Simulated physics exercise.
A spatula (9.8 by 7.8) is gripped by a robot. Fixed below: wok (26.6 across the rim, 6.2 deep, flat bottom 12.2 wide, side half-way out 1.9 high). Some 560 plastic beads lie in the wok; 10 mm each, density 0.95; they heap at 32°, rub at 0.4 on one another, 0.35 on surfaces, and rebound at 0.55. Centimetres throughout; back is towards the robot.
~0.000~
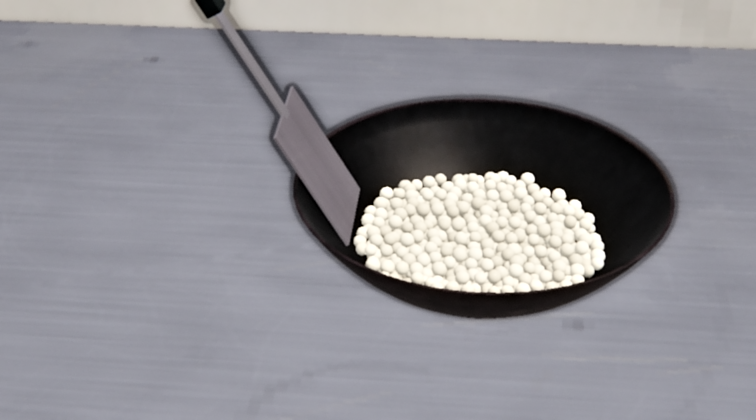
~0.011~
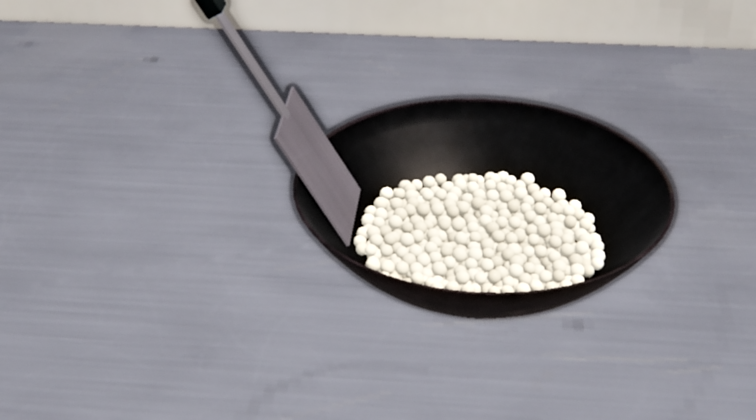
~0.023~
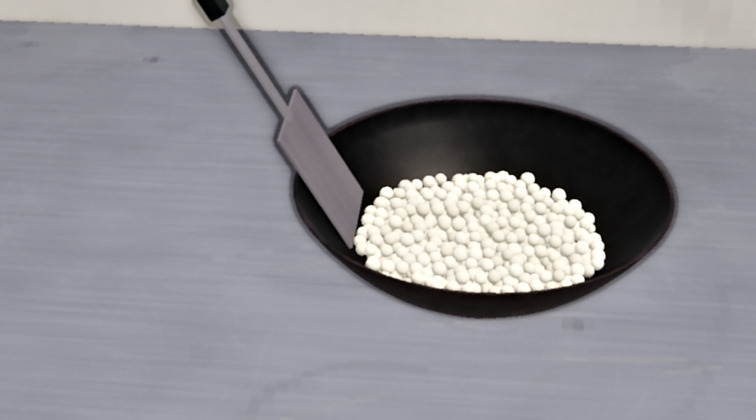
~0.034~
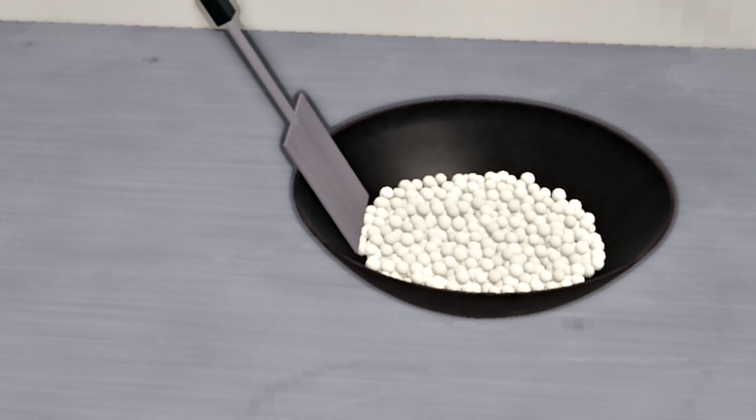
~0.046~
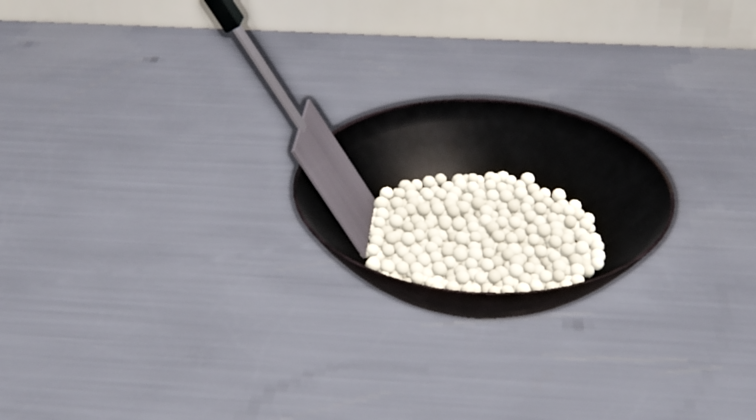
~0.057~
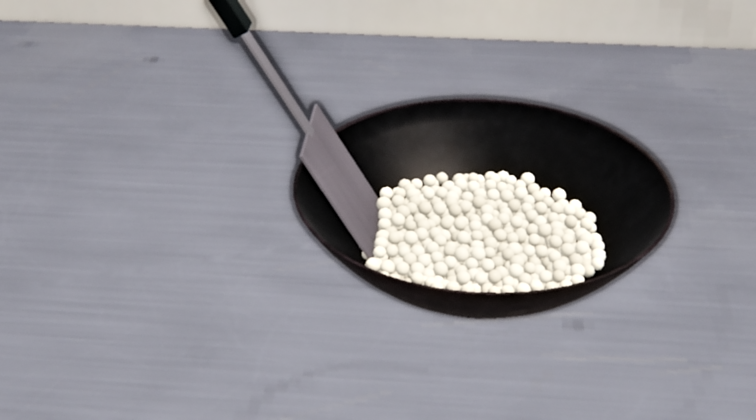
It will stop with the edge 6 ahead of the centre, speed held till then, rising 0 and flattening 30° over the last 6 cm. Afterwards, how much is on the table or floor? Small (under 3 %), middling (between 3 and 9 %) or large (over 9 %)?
A small share, under 3 %, ends on the table or floor.
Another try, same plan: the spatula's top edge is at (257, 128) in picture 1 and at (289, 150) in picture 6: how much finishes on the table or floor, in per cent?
Some 0 per cent.
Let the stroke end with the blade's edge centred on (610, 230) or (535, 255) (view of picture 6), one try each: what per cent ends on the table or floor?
About 5 and 0 per cent.
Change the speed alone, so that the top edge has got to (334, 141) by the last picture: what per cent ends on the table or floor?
Some 0 per cent.
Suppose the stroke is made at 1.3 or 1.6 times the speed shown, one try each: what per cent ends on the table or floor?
Some 0 and 0 per cent.
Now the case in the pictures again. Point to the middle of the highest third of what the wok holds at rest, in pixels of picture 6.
Near (596, 222).
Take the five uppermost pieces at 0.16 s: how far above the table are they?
About 4 cm.
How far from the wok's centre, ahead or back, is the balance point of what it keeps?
Some 4.5 cm ahead.
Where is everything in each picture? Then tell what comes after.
The first picture shows spatula top edge at (283, 111), sloping 60°; upper third of the load around (475, 235), from x 360 to 595, top at y 180; 561 in the wok.
The second picture shows spatula top edge at (284, 112), sloping 60°; upper third of the load around (475, 235), from x 360 to 595, top at y 180.
The third picture shows spatula top edge at (287, 114), sloping 60°; upper third of the load around (475, 235), from x 360 to 595, top at y 180.
The fourth picture shows spatula top edge at (293, 119), sloping 60°; upper third of the load around (475, 235), from x 360 to 595, top at y 180.
The fifth picture shows spatula top edge at (301, 124), sloping 60°; upper third of the load around (477, 236), from x 365 to 595, top at y 180.
The sixth picture shows spatula top edge at (308, 129), sloping 60°; upper third of the load around (480, 236), from x 365 to 600, top at y 180; 561 in the wok.
By 0.16 s, sloping 60°, highest piece 5 above the table; 561 in the wok.
By 0.27 s, sloping 47°, highest piece 5 above the table; 561 in the wok.
By 0.53 s, sloping 30°, highest piece 6 above the table; 561 in the wok.
By 1.58 s, sloping 30°, highest piece 6 above the table; 561 in the wok.
Final count, 561 in the wok. That is 0 % on the table or floor.
